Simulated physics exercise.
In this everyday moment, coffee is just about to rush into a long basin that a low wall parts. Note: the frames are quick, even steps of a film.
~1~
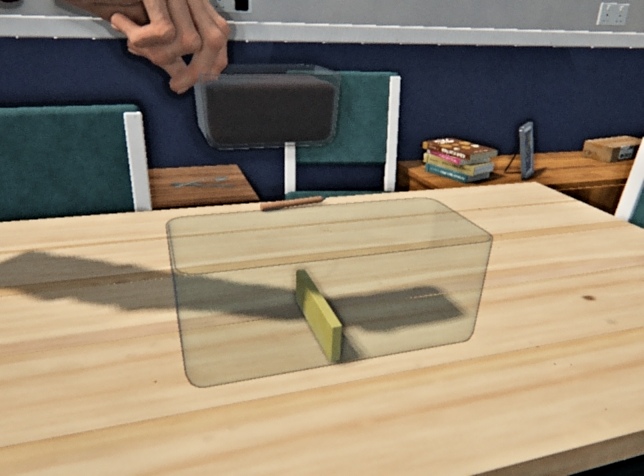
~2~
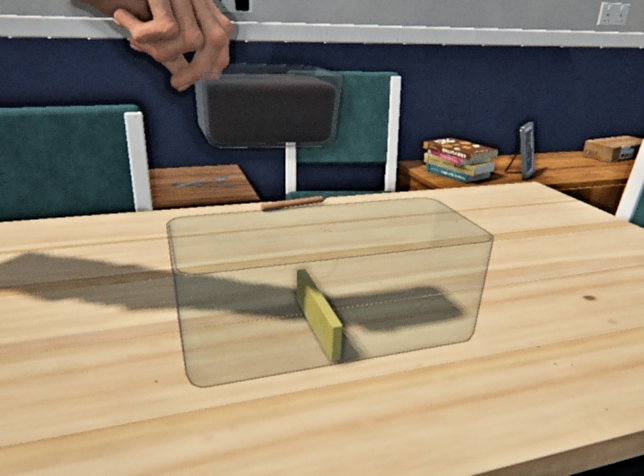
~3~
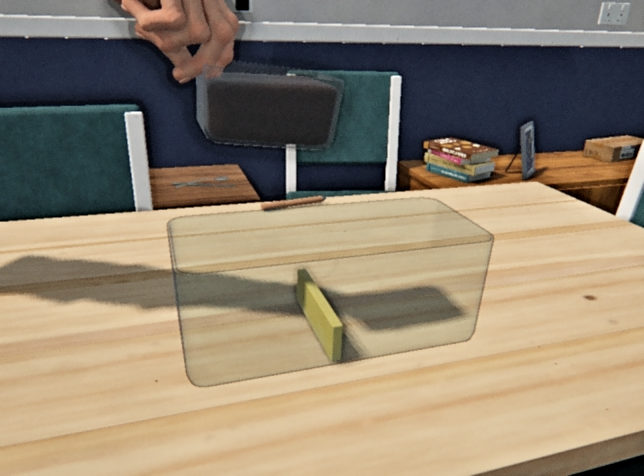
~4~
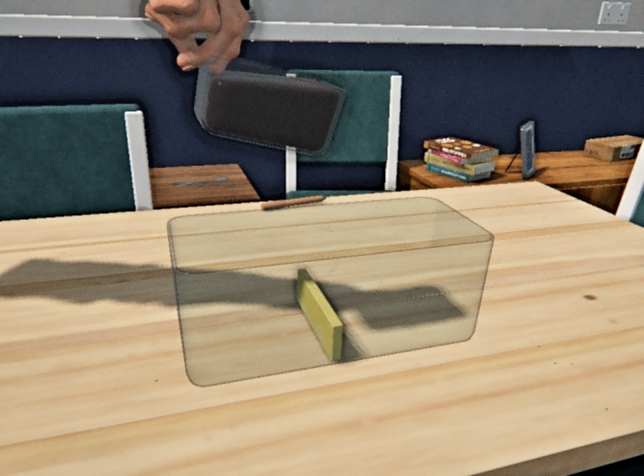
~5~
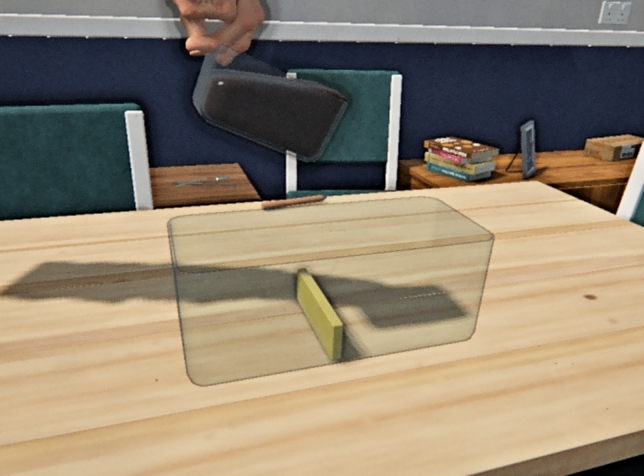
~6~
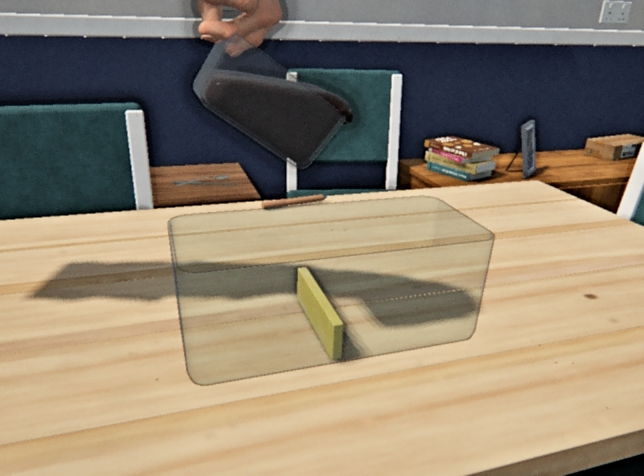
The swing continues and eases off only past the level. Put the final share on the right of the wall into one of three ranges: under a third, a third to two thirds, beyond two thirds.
Once it settles, the part right of the wall is beyond two thirds, I'd say.
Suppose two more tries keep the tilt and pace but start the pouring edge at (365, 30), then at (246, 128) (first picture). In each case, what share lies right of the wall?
It comes out at around 90 percent and then around 10 percent.
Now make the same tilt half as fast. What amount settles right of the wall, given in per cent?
Something like 95 percent.
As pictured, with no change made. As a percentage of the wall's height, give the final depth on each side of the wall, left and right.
Left part: 10 per cent; right part: 40.
A moment on, the oblong tub is tipped right over and 14 per cent is still to pour, 0 is left of the wall and 43 right of it.
Next, the oblong tub is tipped right over and 1 per cent is still to pour, 8 is left of the wall and 85 right of it.
Then the oblong tub is tipped right over and 0 per cent is still to pour, 10 is left of the wall and 88 right of it.
Later the oblong tub is tipped right over and 0 per cent is still to pour, 10 is left of the wall and 88 right of it.
Finally, 10 per cent lies left of the wall, 88 right of it and 1 outside.
